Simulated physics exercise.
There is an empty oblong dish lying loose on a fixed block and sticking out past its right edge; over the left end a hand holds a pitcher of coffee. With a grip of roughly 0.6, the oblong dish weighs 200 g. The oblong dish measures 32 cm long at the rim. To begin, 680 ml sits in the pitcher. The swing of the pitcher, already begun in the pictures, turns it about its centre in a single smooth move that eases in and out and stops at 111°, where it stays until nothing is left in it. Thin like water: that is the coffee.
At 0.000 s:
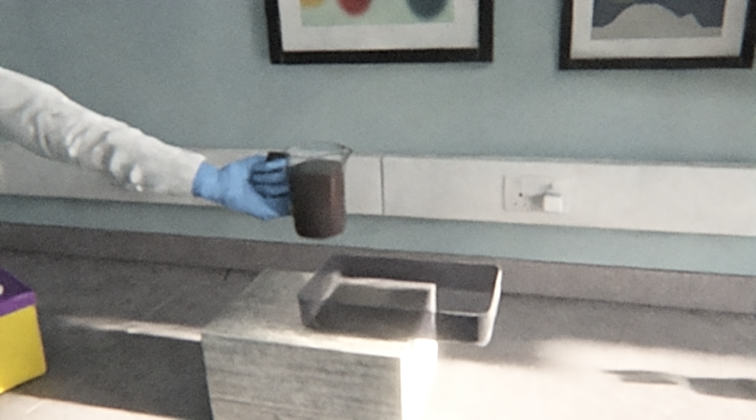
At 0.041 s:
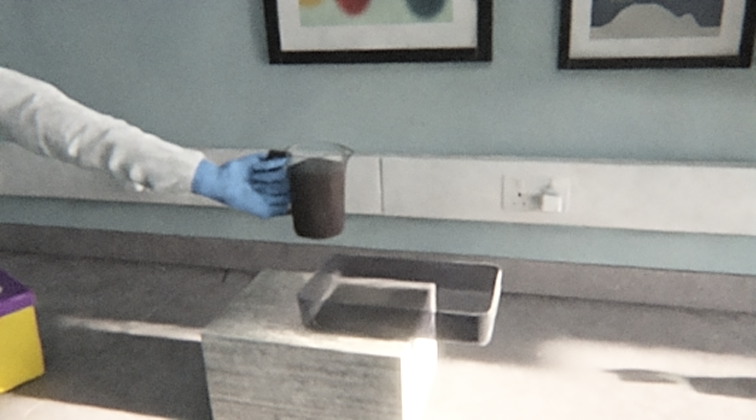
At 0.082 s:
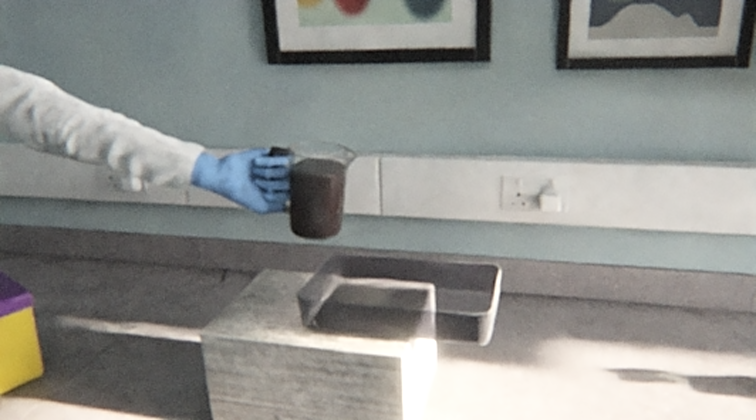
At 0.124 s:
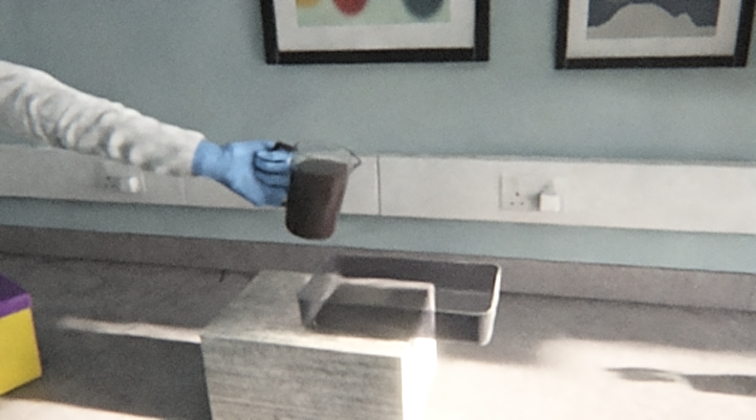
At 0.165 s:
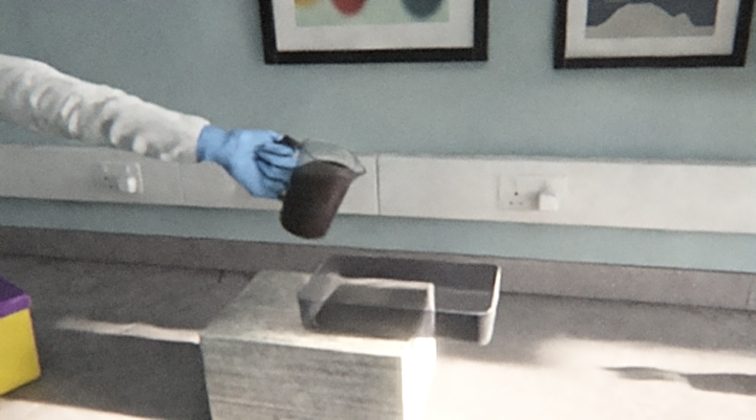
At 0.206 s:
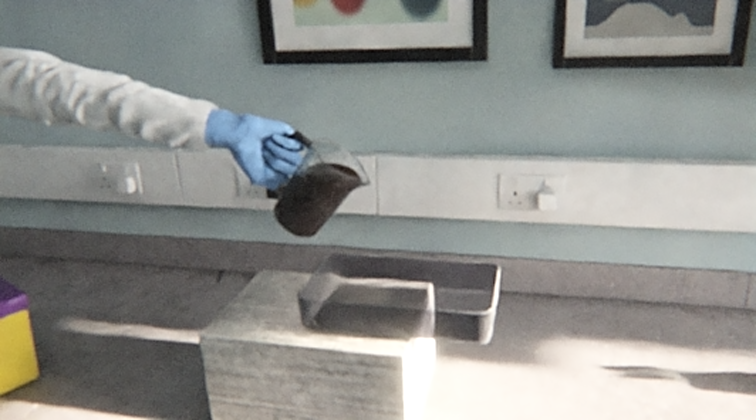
A blue-gloved hand held a glass pitcher of dark coffee above an oblong dish on a block, then steadily tilted it to the right, the coffee shifting toward the spout.
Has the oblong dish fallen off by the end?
No.
After 0.45 s the tilt is 106° and 60 per cent is still to pour; the oblong dish lies level with 13 per cent in it.
After 0.63 s the tilt is 111° and 16 per cent is still to pour; the oblong dish lies level with 53 per cent in it.
After 0.82 s the tilt is 111° and 1 per cent is still to pour; the oblong dish lies level with 68 per cent in it.
After 1.02 s the tilt is 111° and 0 per cent is still to pour; the oblong dish lies level with 84 per cent in it.
In the end the oblong dish lies level with 84 per cent in it.
